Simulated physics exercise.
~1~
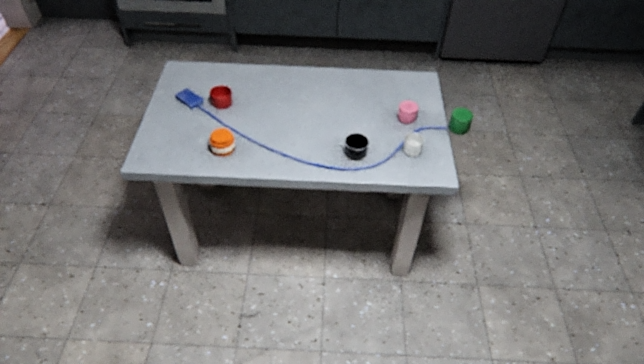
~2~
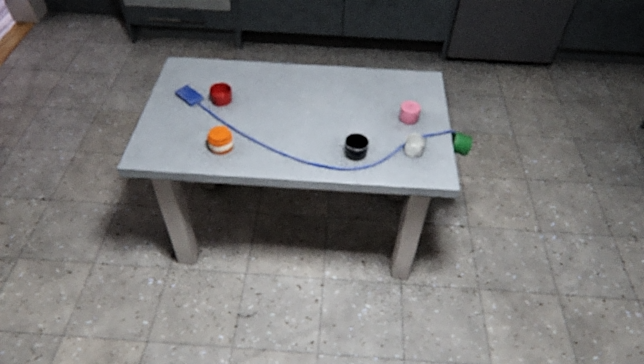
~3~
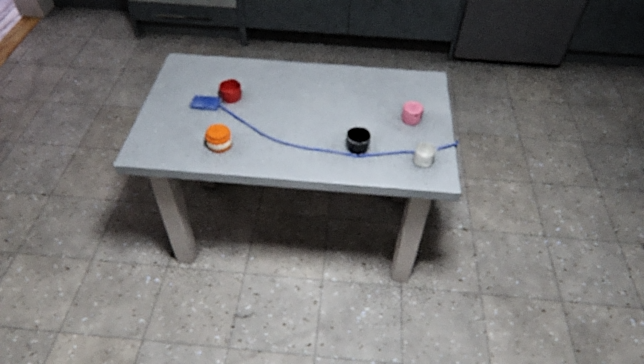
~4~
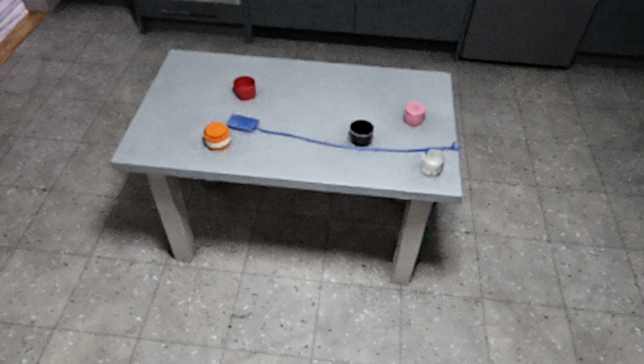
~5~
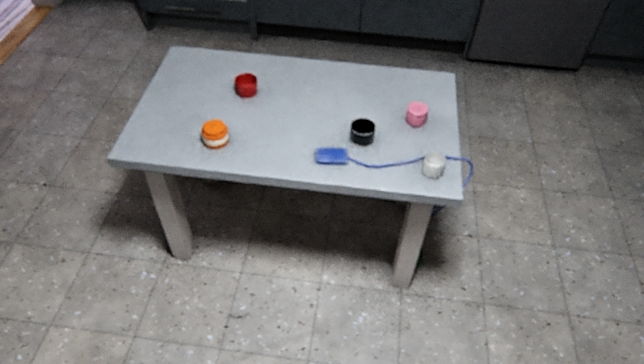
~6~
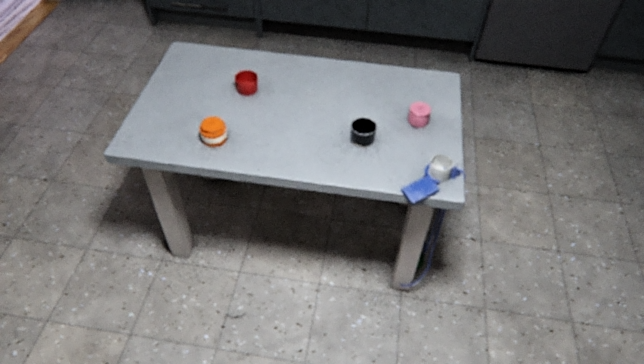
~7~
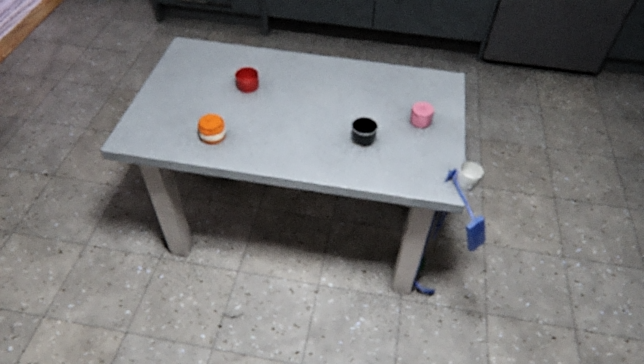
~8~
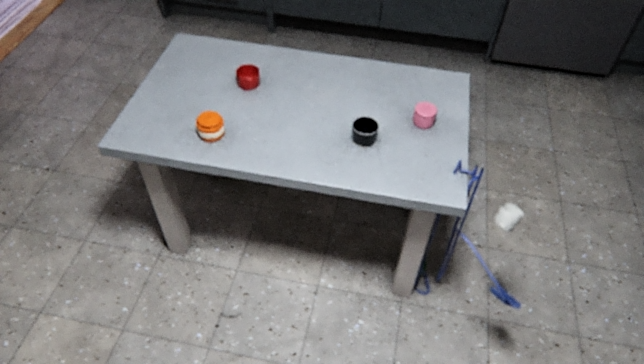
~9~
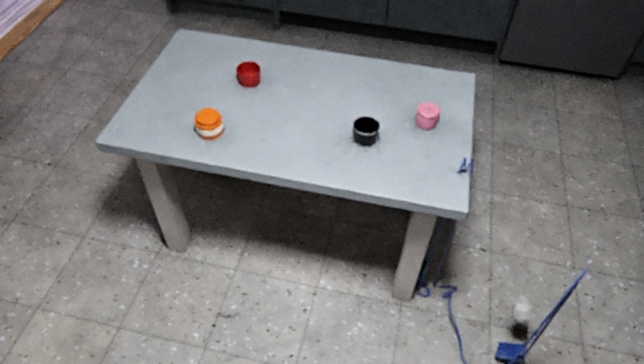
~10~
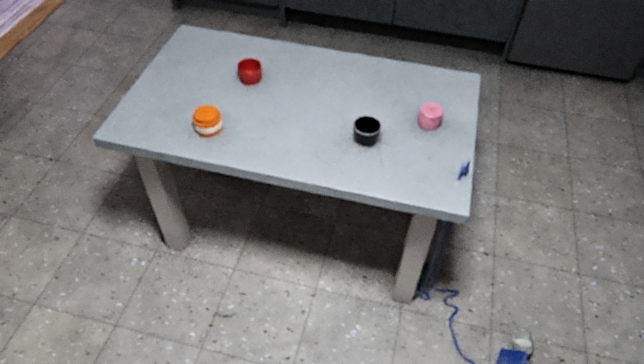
At the start, a blue phone lies at the left of a grey table, its long blue cable curving past a red cup, orange jar, black mug, pink tub and white cup to a green speaker at the right edge. The speaker drops over the edge, and the cable pulls straighter, dragging the phone rightward across the top. The red cup shifts slightly along the way. The phone reaches the white cup at the right corner, and both tip off and fall. They end on the floor beside the loose cable, while the black mug, red cup, jar and tub remain on the table.
